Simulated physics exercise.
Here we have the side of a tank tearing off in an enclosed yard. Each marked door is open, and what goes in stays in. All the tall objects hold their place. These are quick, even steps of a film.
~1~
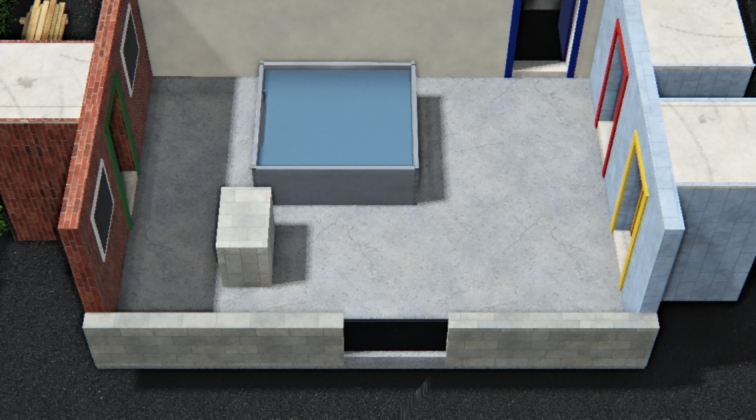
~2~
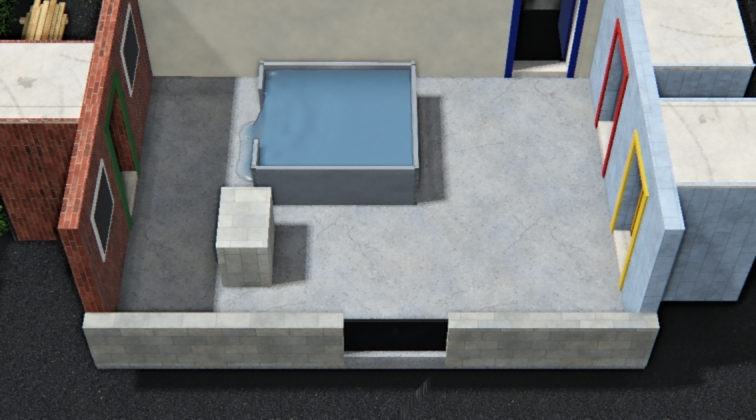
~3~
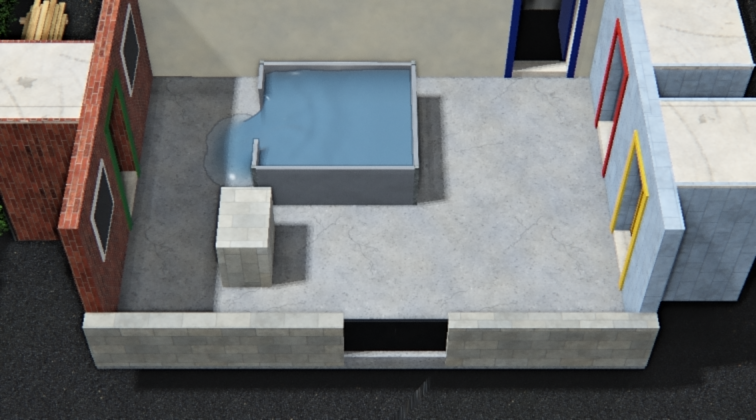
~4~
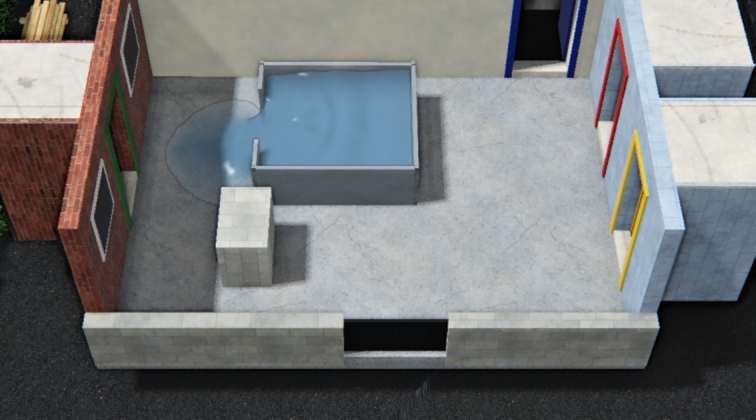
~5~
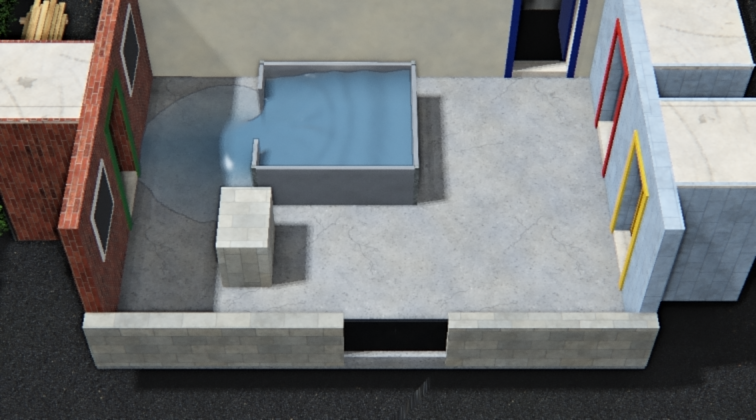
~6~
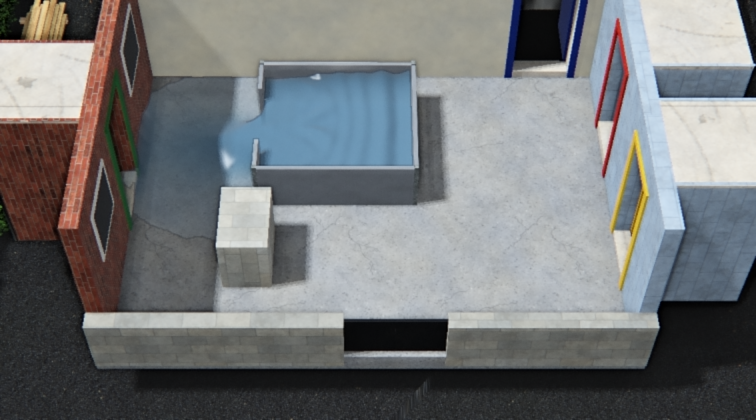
Water poured through a gap torn in the left side of a raised tank, spreading in a thin, rounded sheet across the walled yard to the brick wall, then creeping forward past the pale block.
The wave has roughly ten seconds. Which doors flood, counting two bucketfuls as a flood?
The blue door stays under that; the red door stays under that; the yellow door takes more than that; the green door takes more than that.
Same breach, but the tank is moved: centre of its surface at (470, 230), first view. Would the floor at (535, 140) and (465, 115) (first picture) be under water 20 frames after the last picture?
One after the other: Not flooded, not flooded.
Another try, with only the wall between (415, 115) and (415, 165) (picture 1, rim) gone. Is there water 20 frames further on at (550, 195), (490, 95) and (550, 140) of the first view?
As listed: Covered, covered, covered.
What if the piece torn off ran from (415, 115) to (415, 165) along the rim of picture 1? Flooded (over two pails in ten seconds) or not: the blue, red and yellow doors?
Blue is over, red floods, yellow is over.
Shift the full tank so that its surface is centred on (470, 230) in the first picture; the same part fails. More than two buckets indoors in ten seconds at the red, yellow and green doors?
My reading: Red door stays under, yellow door keeps below it, green door holds.
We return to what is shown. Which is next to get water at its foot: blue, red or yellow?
It is the blue one.
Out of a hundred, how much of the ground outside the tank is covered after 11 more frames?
Roughly 25 per cent.
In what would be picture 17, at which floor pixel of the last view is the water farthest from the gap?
I would point to (114, 342).
A moment on, water covers 20 % of the floor; the blue door not reached, the red door not reached, the yellow door not reached, the green door over two buckets in.
Next, water covers 25 % of the floor; the blue door not reached, the red door not reached, the yellow door not reached, the green door far over two buckets in.
Then, water covers 45 % of the floor; the blue door wet at the sill, nothing in, the red door not reached, the yellow door not reached, the green door far over two buckets in.
Later, water covers 90 % of the floor; the blue door wet at the sill, nothing in, the red door wet at the sill, nothing in, the yellow door wet at the sill, nothing in, the green door far over two buckets in.
In the end, water covers 100 % of the floor; the blue door wet at the sill, nothing in, the red door wet at the sill, nothing in, the yellow door over two buckets in, the green door far over two buckets in.
